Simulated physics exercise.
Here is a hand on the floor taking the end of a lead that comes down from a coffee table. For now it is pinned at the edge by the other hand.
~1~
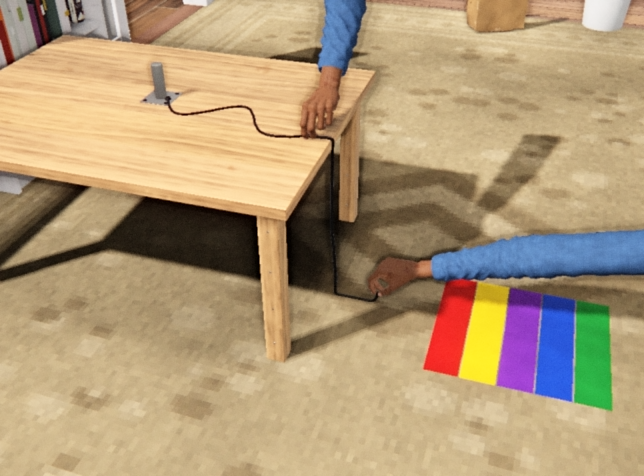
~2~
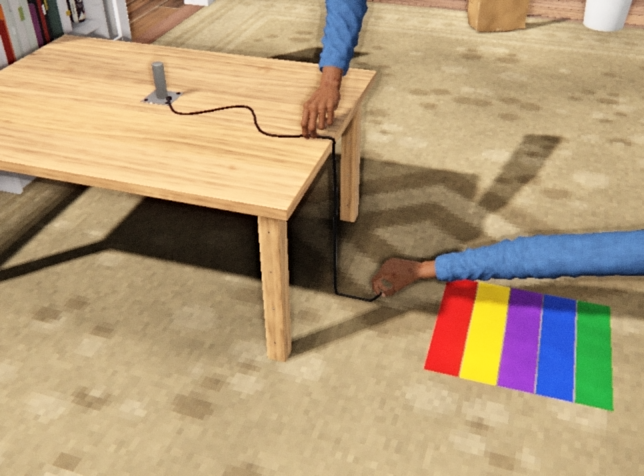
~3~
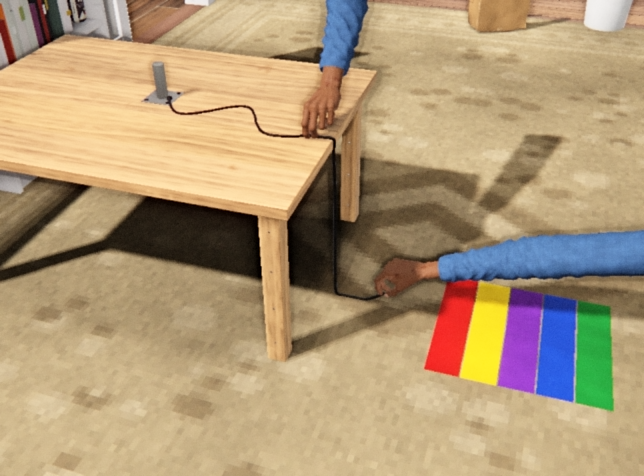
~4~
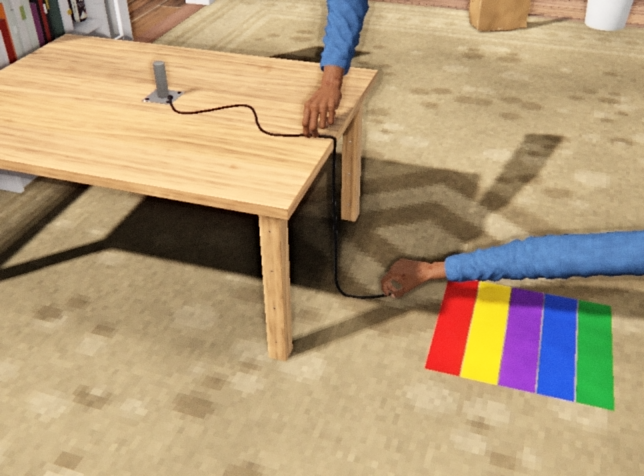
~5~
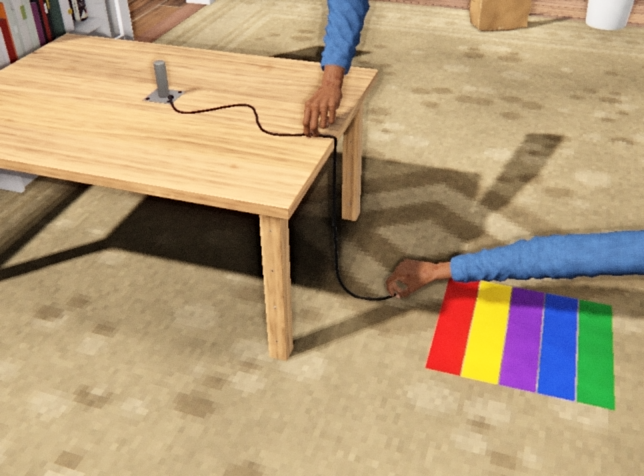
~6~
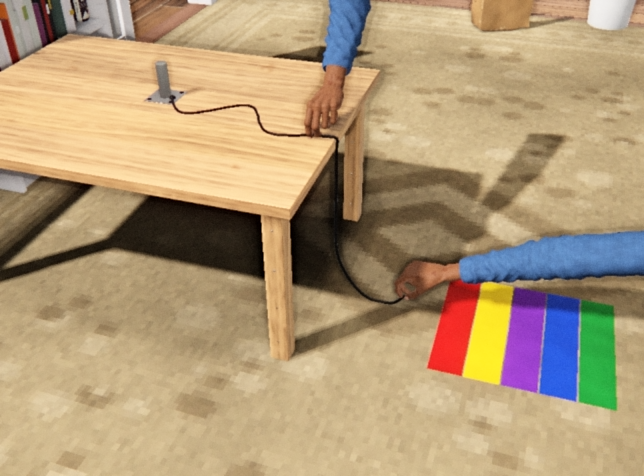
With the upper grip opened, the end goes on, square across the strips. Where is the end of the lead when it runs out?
Above the blue strip.
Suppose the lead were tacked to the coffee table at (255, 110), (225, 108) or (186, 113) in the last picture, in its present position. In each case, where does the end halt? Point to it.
First try near (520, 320), second near (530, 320), third near (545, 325).
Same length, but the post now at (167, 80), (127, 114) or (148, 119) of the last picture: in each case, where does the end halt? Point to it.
Results per try: (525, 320); (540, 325); (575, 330).
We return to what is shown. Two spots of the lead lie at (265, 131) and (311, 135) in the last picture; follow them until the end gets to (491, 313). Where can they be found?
Point one: (320, 129); point two: (346, 162).
Soon after, end near (491, 313); over yellow.
Then, end near (535, 322); over purple.
At full stretch, end near (562, 327); over blue. The end stops over the blue strip.
